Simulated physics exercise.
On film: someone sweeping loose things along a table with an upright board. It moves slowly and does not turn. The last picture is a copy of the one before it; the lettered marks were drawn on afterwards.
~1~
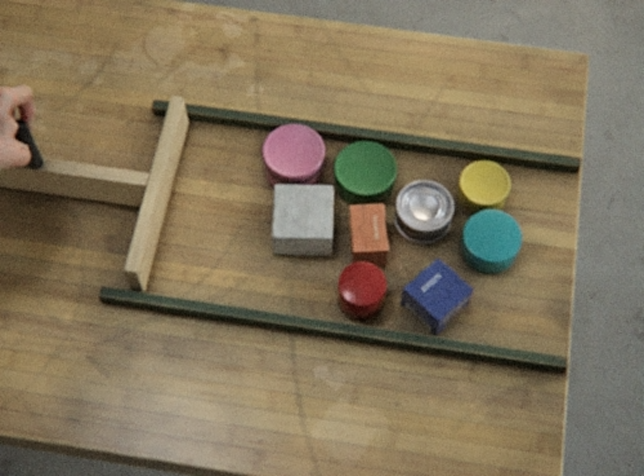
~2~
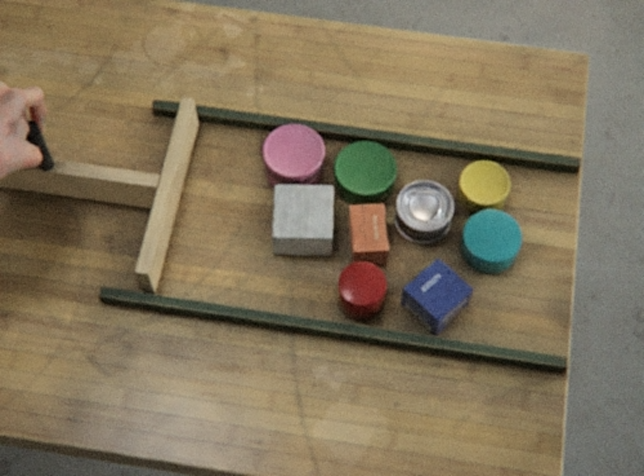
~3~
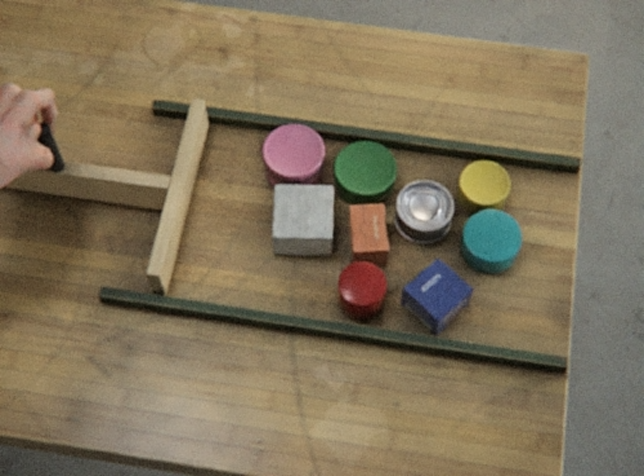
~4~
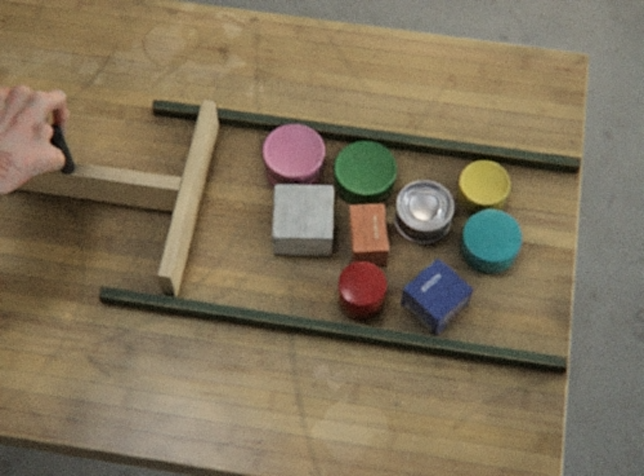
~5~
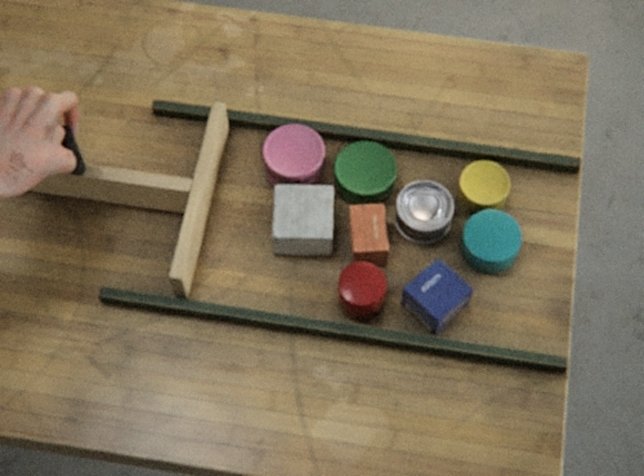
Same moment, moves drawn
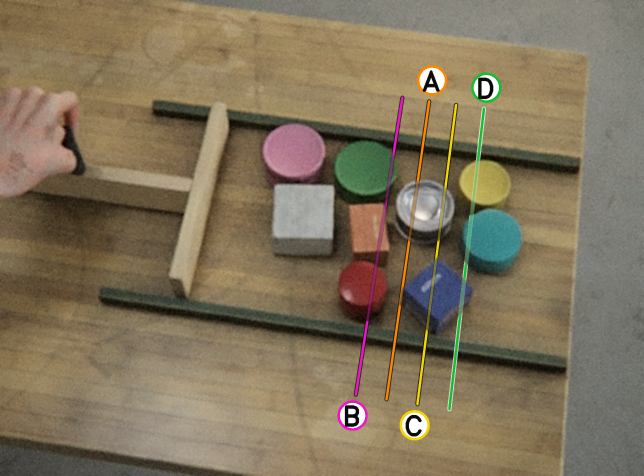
A hand slowly slides a wooden board right toward colourful tubs and boxes that stay still.
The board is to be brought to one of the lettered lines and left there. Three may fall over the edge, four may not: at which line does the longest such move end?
D is the last line within the limit.
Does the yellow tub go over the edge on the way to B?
No.
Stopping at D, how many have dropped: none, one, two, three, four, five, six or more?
Three.
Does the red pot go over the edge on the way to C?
No.
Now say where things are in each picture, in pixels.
The first picture shows yellow tub (483, 190); green jar (365, 175); red pot (361, 291).
The second picture shows board (165, 182); pink tub (294, 160).
The third picture shows board (177, 183); orange packet (368, 236).
The fourth picture shows board (187, 185); blue box (437, 296).
The fifth picture shows board (198, 186); yellow tub (483, 190); green jar (365, 175); red pot (361, 291).
On the marked copy, A at (409, 240); B at (381, 236); C at (438, 244); D at (468, 248).
With D. Early on, board (294, 200); grey tin (439, 221); green jar (404, 176).
Further on, board (391, 214); turquoise pot (561, 273); yellow tub (553, 196).
At the end, board (467, 225); grey tin over the edge; yellow tub over the edge; three fallen.
As for the rest, A is within the limit but short; B is within the limit but short; C is within the limit but short.
